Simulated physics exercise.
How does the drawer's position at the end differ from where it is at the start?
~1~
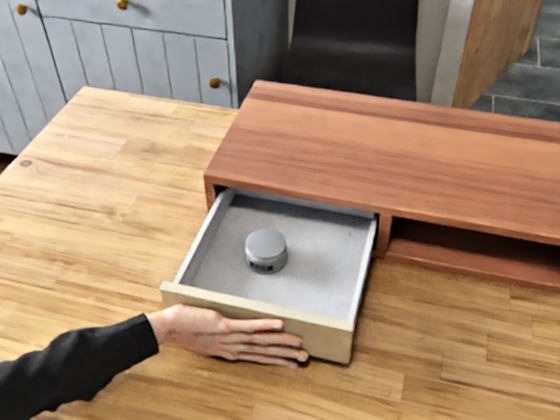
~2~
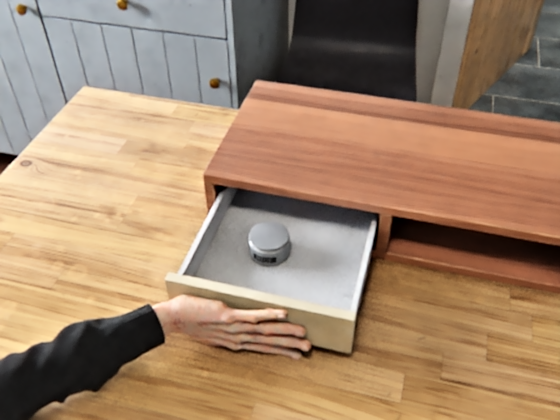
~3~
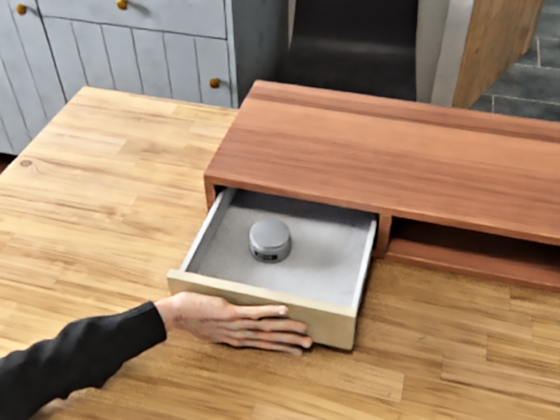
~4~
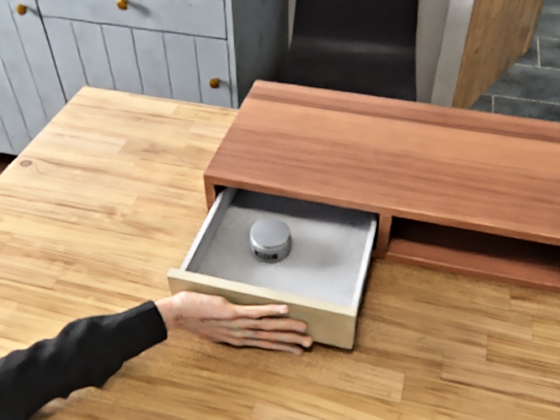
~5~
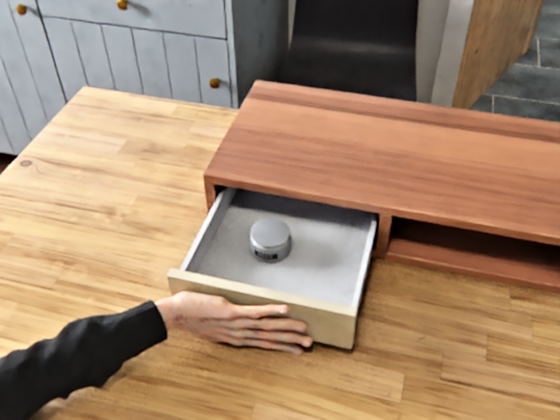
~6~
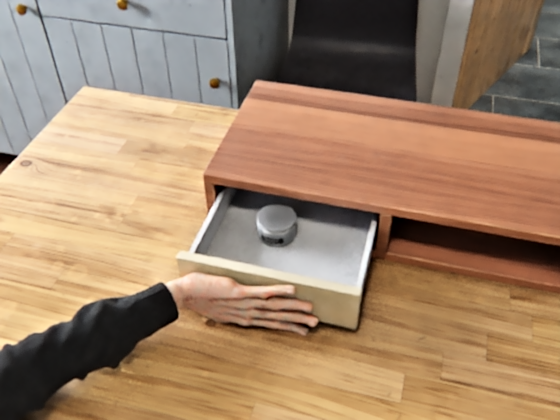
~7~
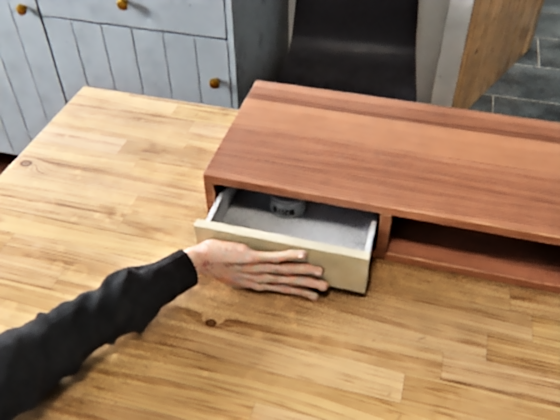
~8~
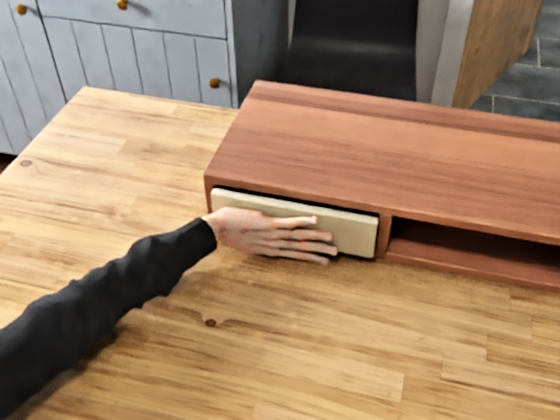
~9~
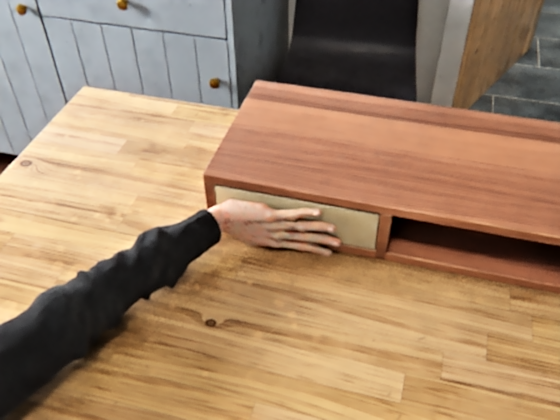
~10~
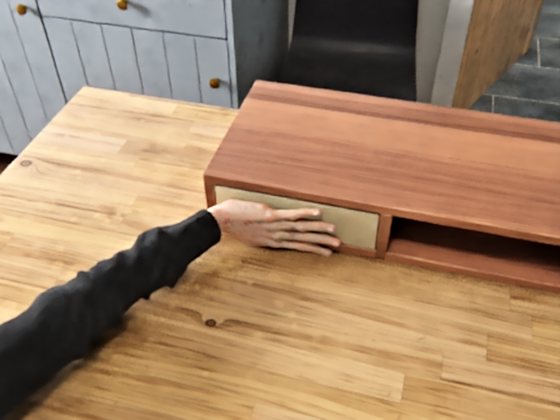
At the start the drawer is pulled out from the wooden chest, with the grey jar visible inside. By the end it is pushed all the way in, with its front flush with the chest.
A hand slowly pushes a drawer holding a grey jar fully shut into a wooden chest.
